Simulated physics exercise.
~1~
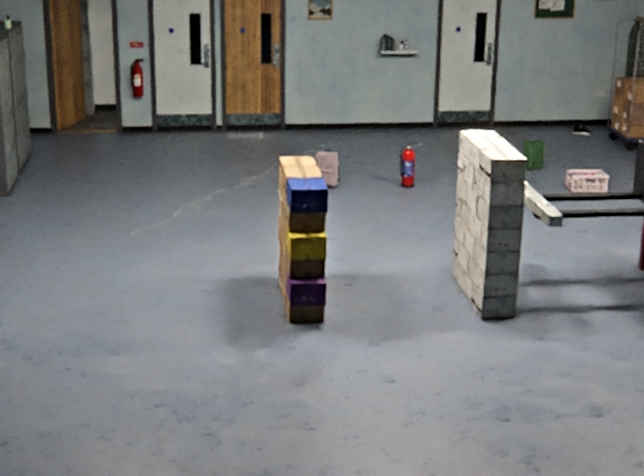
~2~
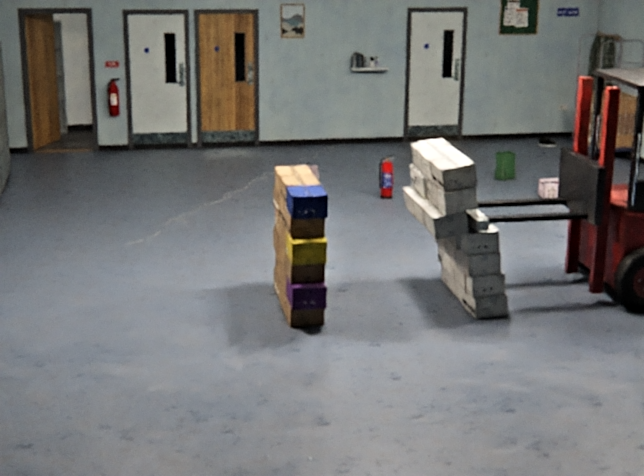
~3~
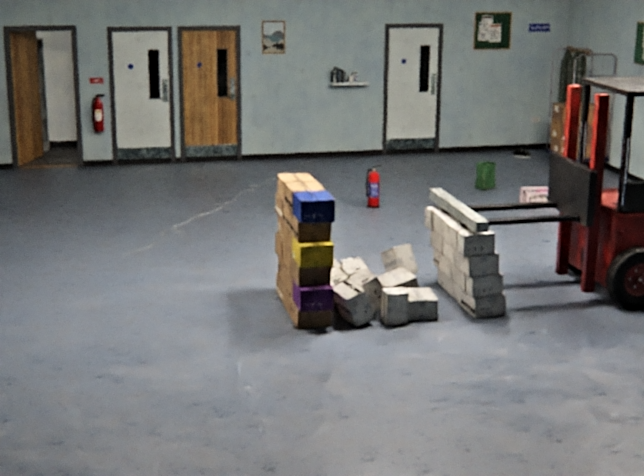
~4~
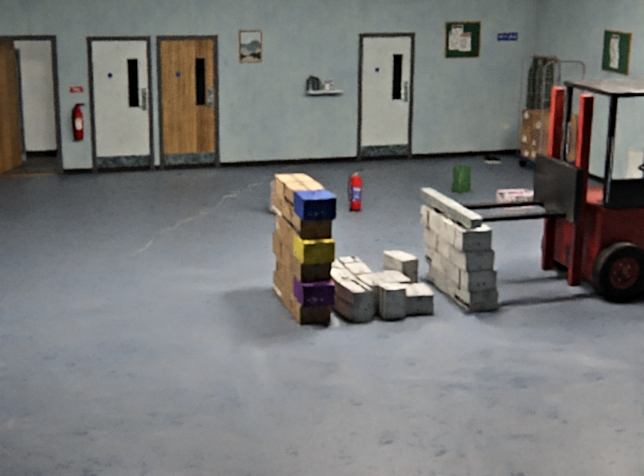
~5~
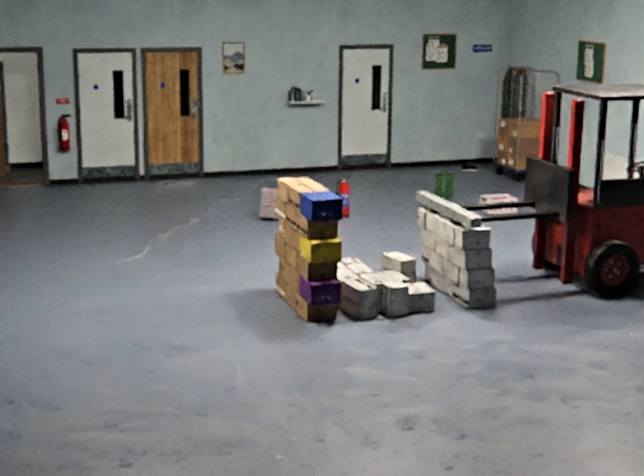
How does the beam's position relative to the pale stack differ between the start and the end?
At the start the beam was to the right of the pale stack, behind its back. By the end it had moved left, with its front end at the top of the part still standing.
